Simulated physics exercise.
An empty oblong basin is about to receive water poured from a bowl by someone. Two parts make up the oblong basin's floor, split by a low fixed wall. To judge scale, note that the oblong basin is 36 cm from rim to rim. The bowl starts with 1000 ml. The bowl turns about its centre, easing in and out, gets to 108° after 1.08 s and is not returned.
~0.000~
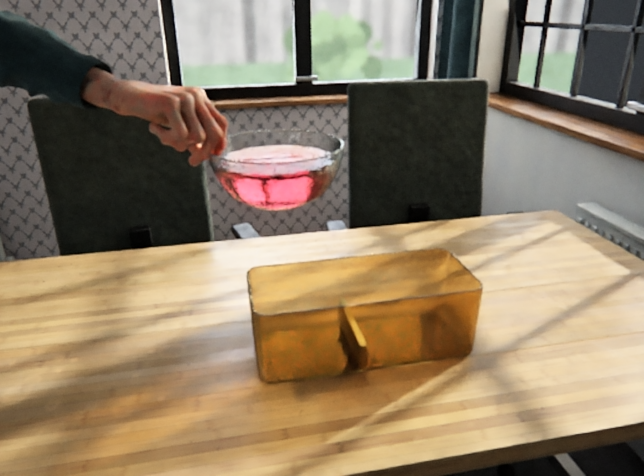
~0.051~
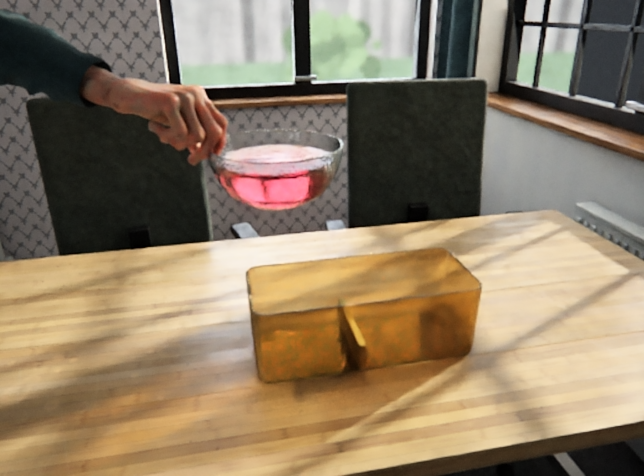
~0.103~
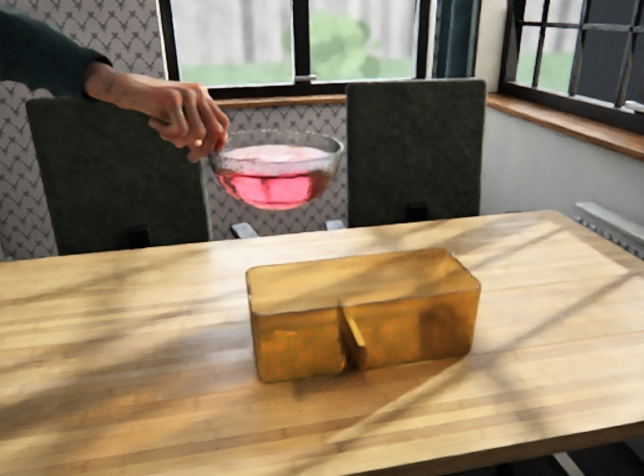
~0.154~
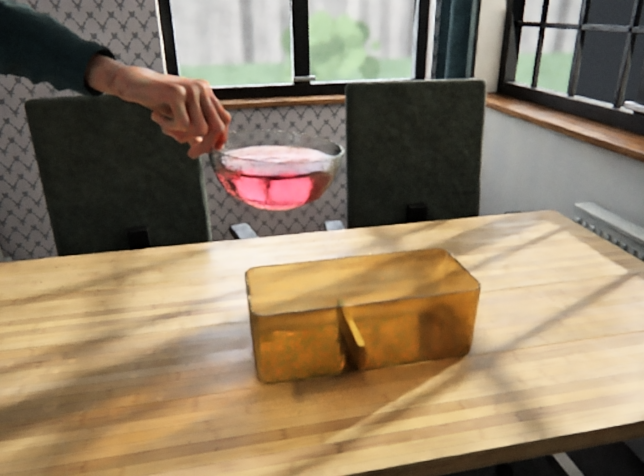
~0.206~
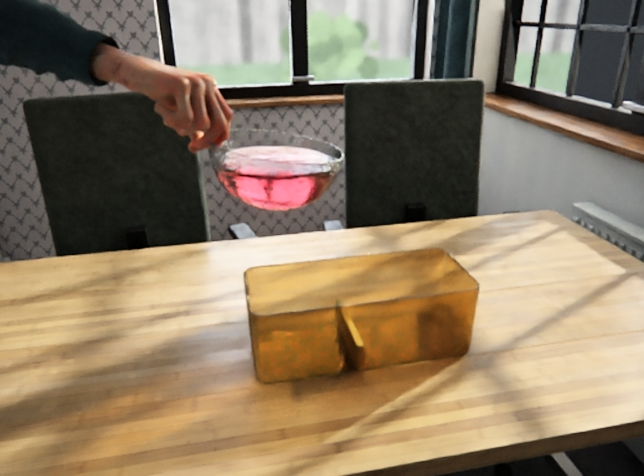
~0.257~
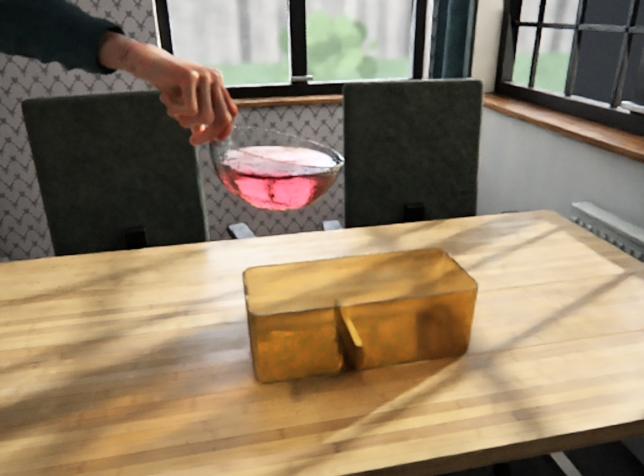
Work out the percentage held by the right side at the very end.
I would put it at 78 per cent.
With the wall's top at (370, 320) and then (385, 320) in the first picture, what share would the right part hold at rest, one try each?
First try about 65 %, second try about 45 %.
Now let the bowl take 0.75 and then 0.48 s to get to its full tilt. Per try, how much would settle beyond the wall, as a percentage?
Result: 70 per cent, then 60 per cent.
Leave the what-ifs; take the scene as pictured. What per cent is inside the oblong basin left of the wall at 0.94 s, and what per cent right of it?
Around 14 on the left and around 78 on the right.
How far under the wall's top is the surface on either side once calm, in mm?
Left 36 mm, right 16 mm.
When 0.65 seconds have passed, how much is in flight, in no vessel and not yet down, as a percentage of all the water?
Roughly 44 percent.
By 0.65 s the tilt is 72° and 37 per cent is still to pour, 0 is left of the wall and 18 right of it.
By 0.94 s the tilt is 104° and 1 per cent is still to pour, 14 is left of the wall and 79 right of it.
By 1.25 s the tilt is 108° and 0 per cent is still to pour, 19 is left of the wall and 80 right of it.
By 1.58 s the tilt is 108° and 0 per cent is still to pour, 21 is left of the wall and 78 right of it.
At rest 21 per cent lies left of the wall, 78 right of it and 1 outside.
